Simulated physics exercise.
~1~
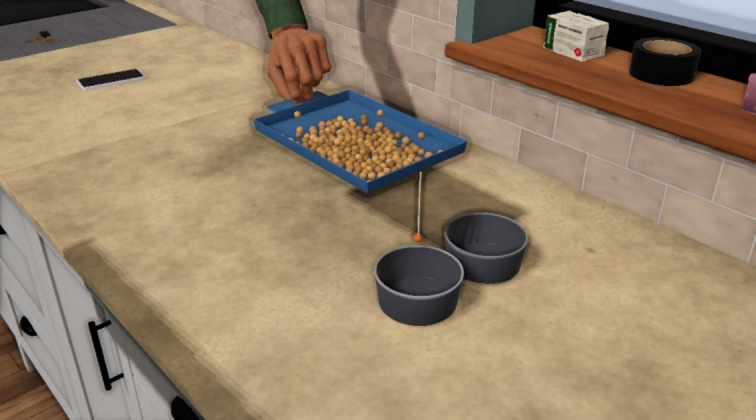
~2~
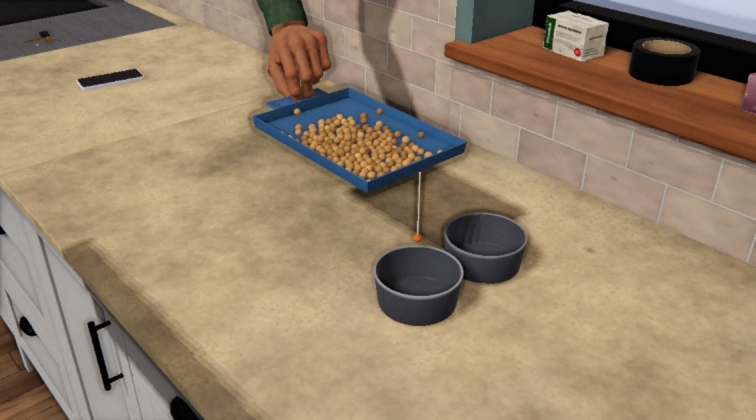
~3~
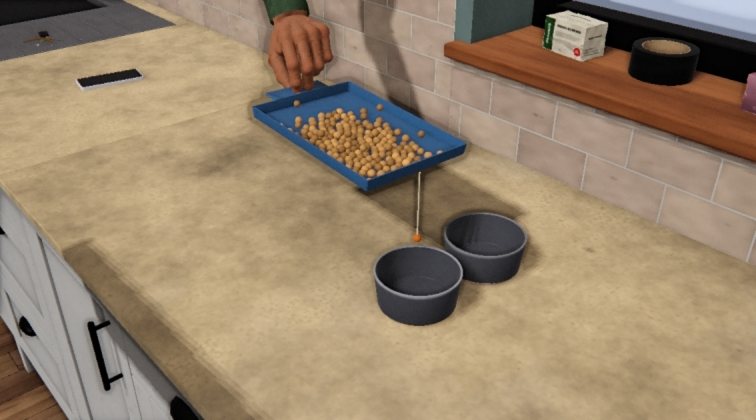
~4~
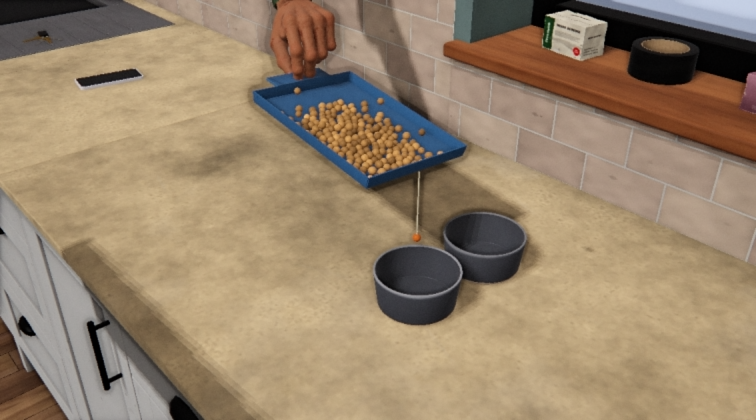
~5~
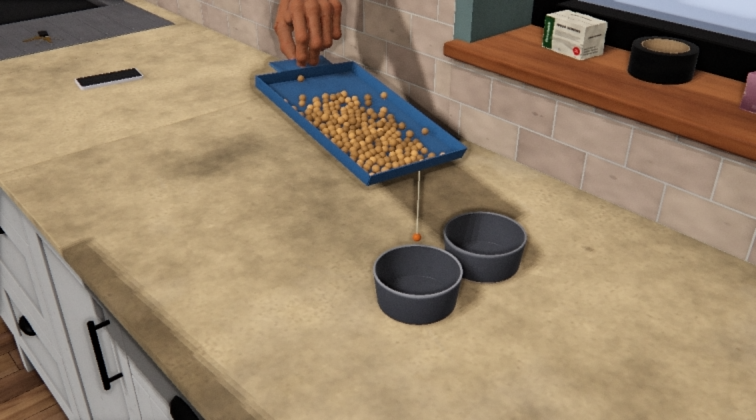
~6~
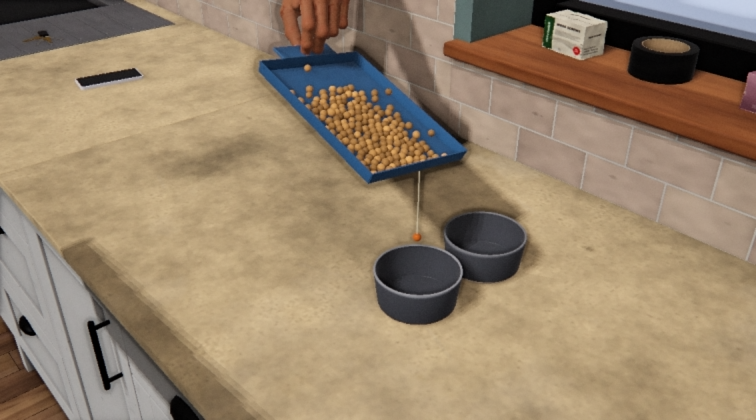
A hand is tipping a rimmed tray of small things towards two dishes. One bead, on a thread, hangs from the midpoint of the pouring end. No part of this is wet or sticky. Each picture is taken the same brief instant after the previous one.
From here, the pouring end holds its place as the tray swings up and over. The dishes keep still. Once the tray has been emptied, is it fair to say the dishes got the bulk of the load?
Most likely the dishes will collect the majority of it.
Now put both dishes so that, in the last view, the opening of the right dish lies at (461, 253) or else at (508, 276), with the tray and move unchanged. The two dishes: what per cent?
Roughly 50% first, roughly 0% second.
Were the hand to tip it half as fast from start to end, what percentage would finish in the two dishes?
I'd put it at some 90 per cent.
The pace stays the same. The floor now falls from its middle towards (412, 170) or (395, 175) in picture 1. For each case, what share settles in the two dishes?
The first try would leave around 70 per cent there, the second around 70 per cent.
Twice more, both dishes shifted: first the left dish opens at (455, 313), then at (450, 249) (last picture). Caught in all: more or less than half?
Short of half, then beyond half.
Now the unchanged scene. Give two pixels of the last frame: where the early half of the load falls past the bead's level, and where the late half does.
I'd put it at roughly (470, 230), and after that at roughly (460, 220).
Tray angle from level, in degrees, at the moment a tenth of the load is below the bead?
I'd say it is tilted about 85°.
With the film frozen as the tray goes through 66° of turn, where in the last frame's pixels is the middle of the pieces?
Around (423, 128).
Soon, tray tipped steeply; nearly all on the tray; a stray few in the right dish; a stray few in the air.
A while on, tray tipped past a quarter turn; a small part on the tray; a small part in the left dish; about two thirds in the right dish; a small part outside both; a small part in the air.
Towards the end, tray tipped past a quarter turn; a small part in the left dish; most in the right dish; a small part outside both.
Finally, tray tipped past a quarter turn; a small part in the left dish; most in the right dish; a small part outside both.
